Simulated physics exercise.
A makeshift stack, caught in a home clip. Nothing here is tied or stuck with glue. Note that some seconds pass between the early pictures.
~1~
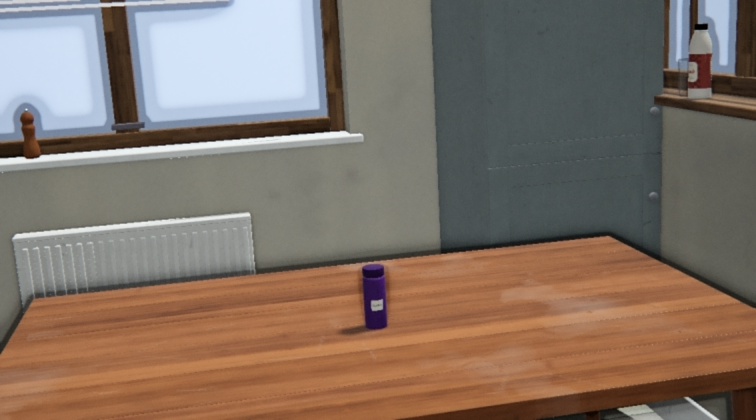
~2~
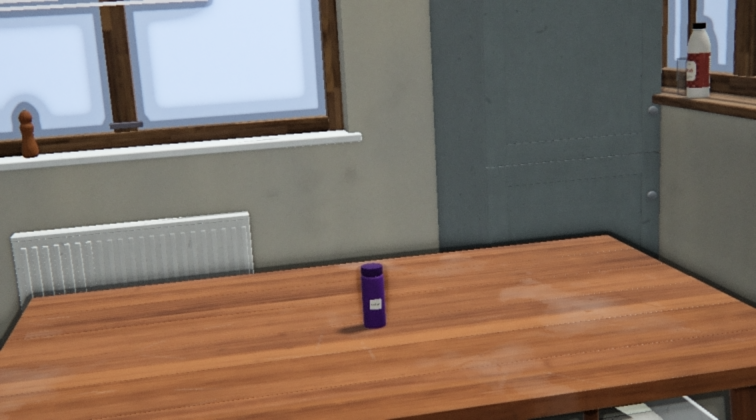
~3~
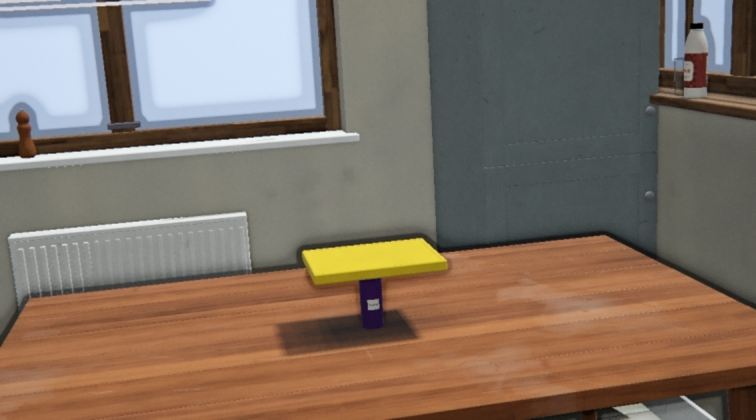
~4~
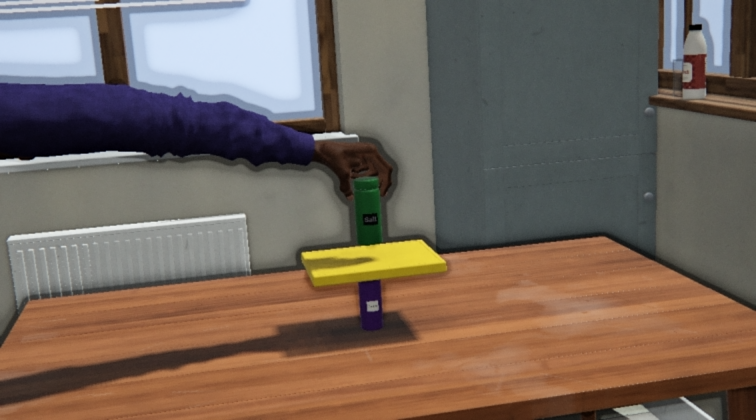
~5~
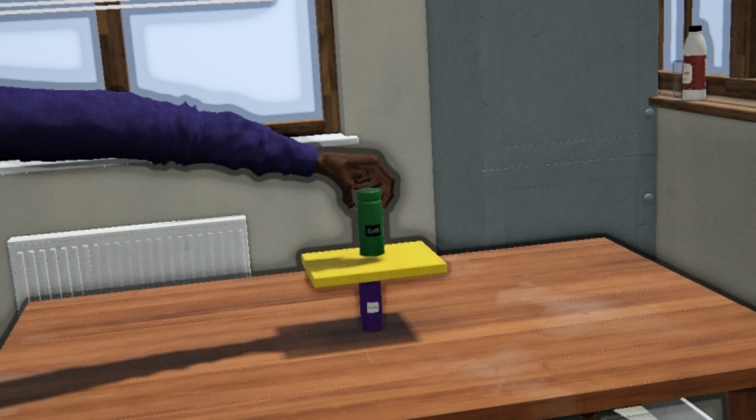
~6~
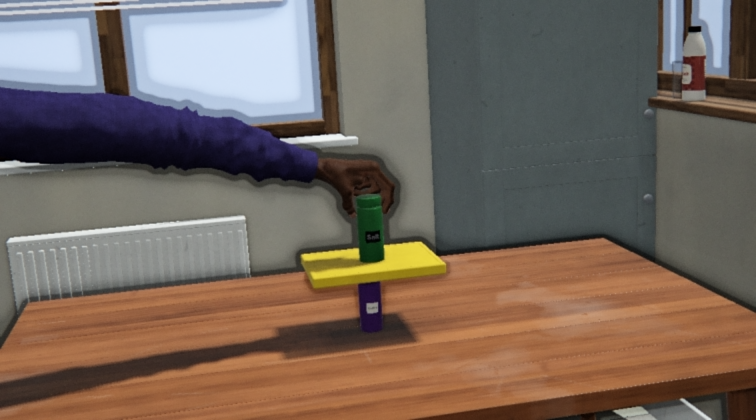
Purple bottle standing alone on a wooden table, then topped by a yellow slab, a hand lowering a green container onto it.
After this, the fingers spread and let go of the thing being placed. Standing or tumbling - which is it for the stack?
The tower remains standing.
Then, 0.20 s after the last picture, nothing has stirred.
Then, 0.50 s after the last picture, green shaker resting near (370, 229).
At rest, all 3 in place. Seen from the same camera at the end, green shaker near (370, 229). The stack keeps its balance.
